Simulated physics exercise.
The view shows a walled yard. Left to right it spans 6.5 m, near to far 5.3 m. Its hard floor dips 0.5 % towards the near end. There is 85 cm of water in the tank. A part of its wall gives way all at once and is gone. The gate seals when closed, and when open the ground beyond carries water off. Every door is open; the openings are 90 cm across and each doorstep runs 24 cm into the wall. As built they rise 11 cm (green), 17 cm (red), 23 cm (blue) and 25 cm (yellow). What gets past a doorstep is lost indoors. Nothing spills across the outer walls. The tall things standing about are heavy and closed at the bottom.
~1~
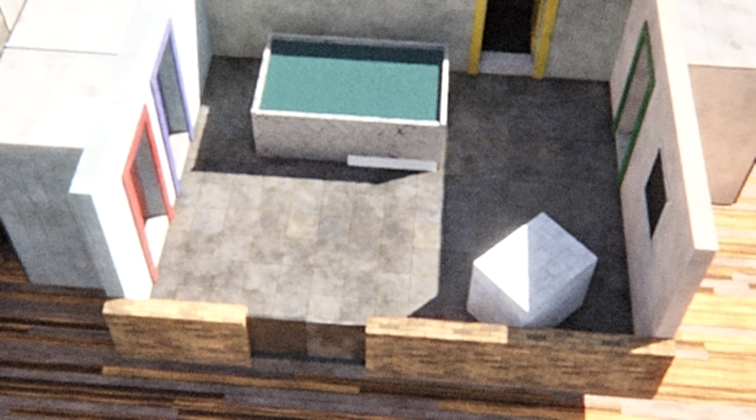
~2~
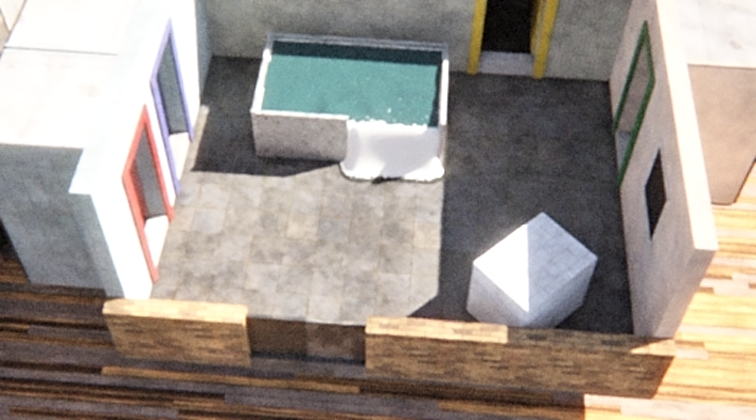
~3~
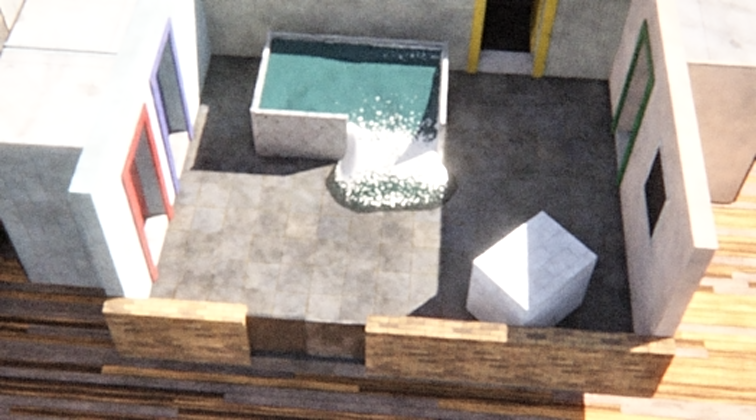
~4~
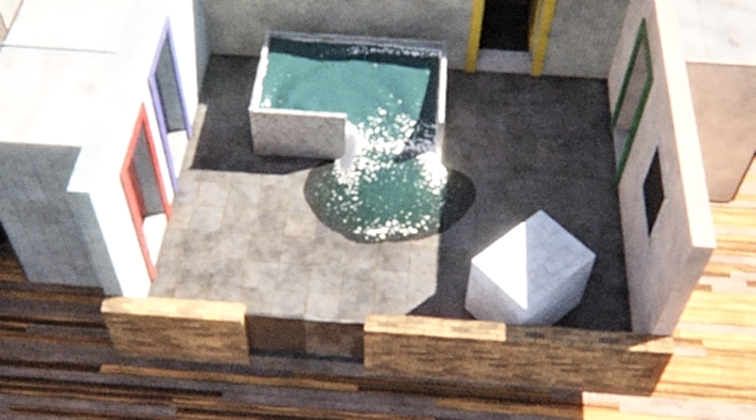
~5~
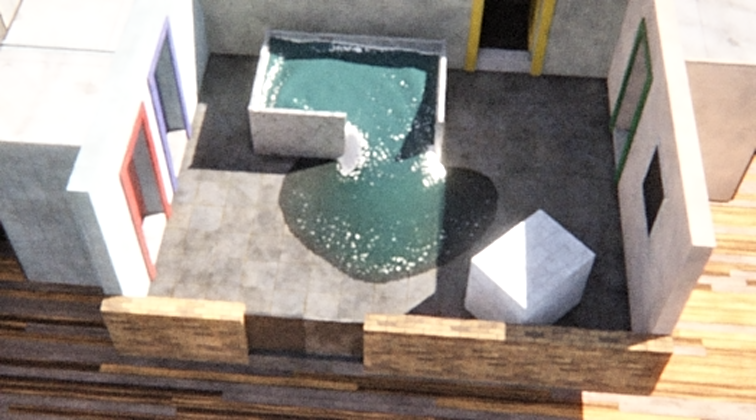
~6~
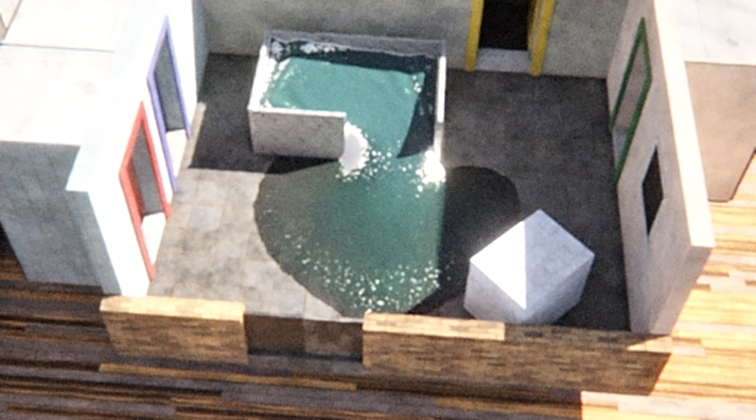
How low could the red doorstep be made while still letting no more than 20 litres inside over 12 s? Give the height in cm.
Some 20 cm above the ground.
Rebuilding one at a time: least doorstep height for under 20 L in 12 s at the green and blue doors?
Roughly 9.0 cm at green and 13.0 cm at blue.
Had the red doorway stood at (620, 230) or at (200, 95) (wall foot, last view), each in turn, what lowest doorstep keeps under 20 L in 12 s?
About 14.5 and 18 cm.
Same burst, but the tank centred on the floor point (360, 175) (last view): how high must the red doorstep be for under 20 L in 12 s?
About 23 cm.
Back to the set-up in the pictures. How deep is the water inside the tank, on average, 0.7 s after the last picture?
Roughly 53 cm on average.
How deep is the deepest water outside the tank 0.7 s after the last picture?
Roughly 48 cm.
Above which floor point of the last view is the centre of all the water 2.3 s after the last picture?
Around (372, 223).
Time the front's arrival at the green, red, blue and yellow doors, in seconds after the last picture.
Arrival: Green 2.0 s, red 1.0 s, blue 1.2 s, yellow 4.0 s.
Then, 0.7 s after the last picture water covers 40 % of the floor, deepest (48 cm) near (453, 353); it has not reached the red door.
Then, 2.3 s after the last picture water covers 60 % of the floor, deepest (37 cm) near (495, 344); 16 cm at the red door, 0 litres in over its 17 cm doorstep.
Then, 11.3 s after the last picture water covers 100 % of the floor, deepest (24 cm) near (138, 330); 12 cm at the red door, 39 litres in over its 17 cm doorstep.
At the red door as built, the water peaked near 25 cm, 3.7 s after the last picture.
Run again over the same 12 s with other heights there, 35 litres in over 17.5 cm, 4 litres over 24 cm. The limit of 20 litres is kept from about 20 cm up.
